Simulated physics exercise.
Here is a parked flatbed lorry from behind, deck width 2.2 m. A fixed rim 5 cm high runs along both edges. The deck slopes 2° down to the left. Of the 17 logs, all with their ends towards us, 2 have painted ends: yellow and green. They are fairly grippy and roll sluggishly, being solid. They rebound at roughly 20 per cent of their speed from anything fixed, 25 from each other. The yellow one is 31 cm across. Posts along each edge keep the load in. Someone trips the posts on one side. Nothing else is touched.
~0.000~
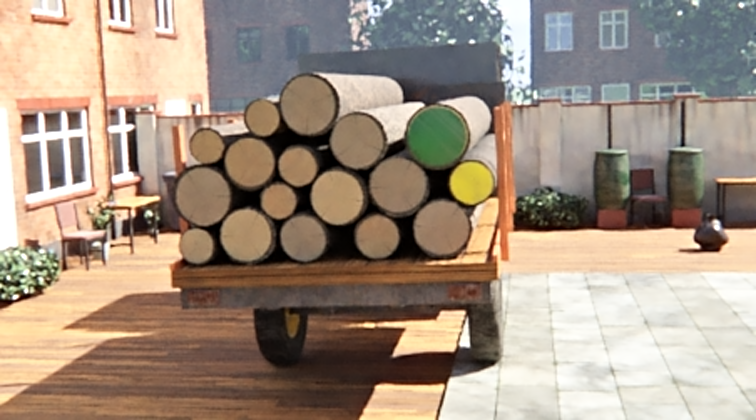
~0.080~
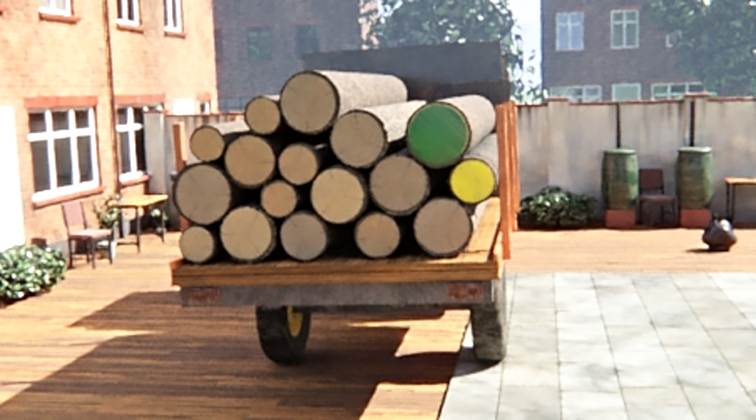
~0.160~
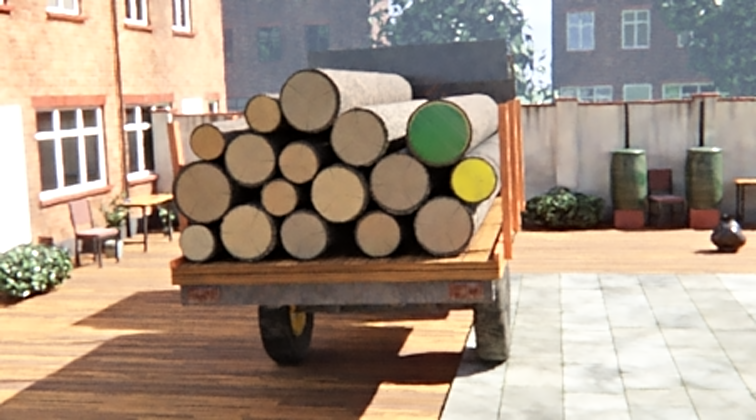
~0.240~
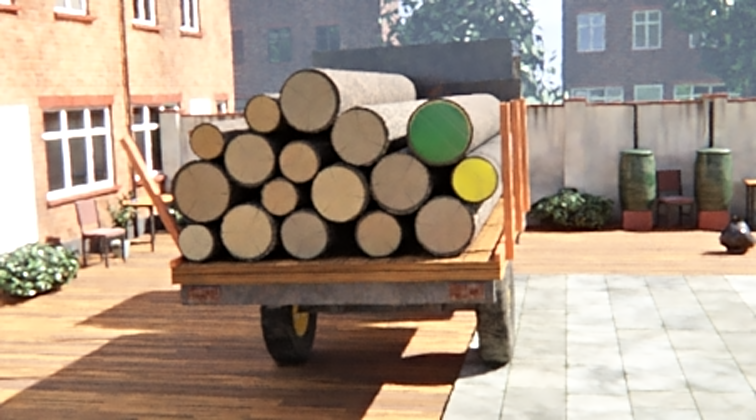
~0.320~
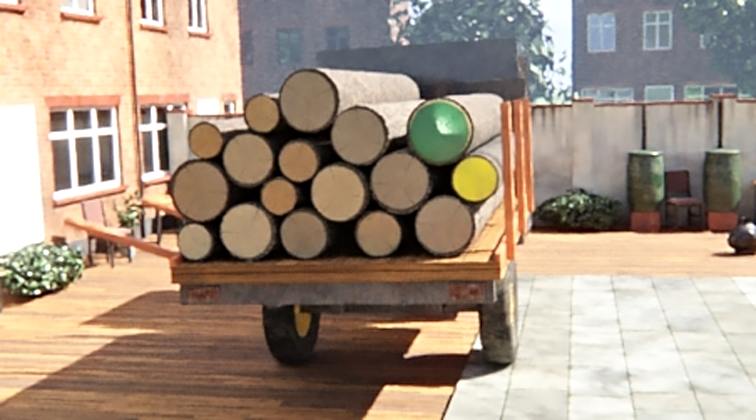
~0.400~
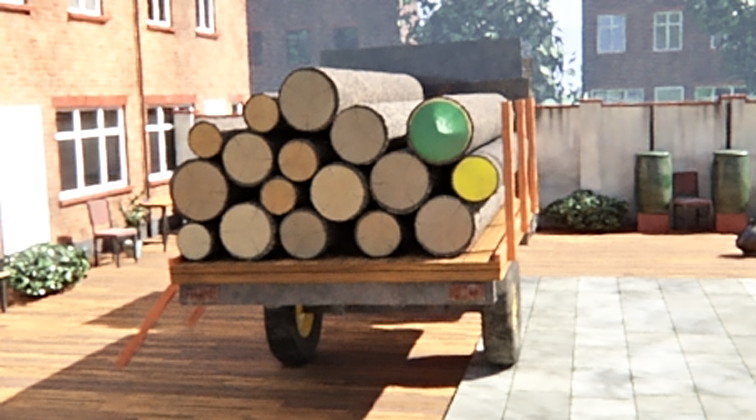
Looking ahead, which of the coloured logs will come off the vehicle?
The yellow log is still aboard, the green remains on the deck.
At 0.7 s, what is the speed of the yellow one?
Roughly 0.0 m/s.
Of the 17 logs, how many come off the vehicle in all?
In all, 0.
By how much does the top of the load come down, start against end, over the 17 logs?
About 0 cm.
After 0.7 s, yellow is up on others, 15 cm from the right edge; green is up on others, 35 cm from the right edge; 0 of 17 are off.
At rest (1.1 s), yellow is up on others, 15 cm from the right edge; green is up on others, 35 cm from the right edge; 0 of 17 are off.
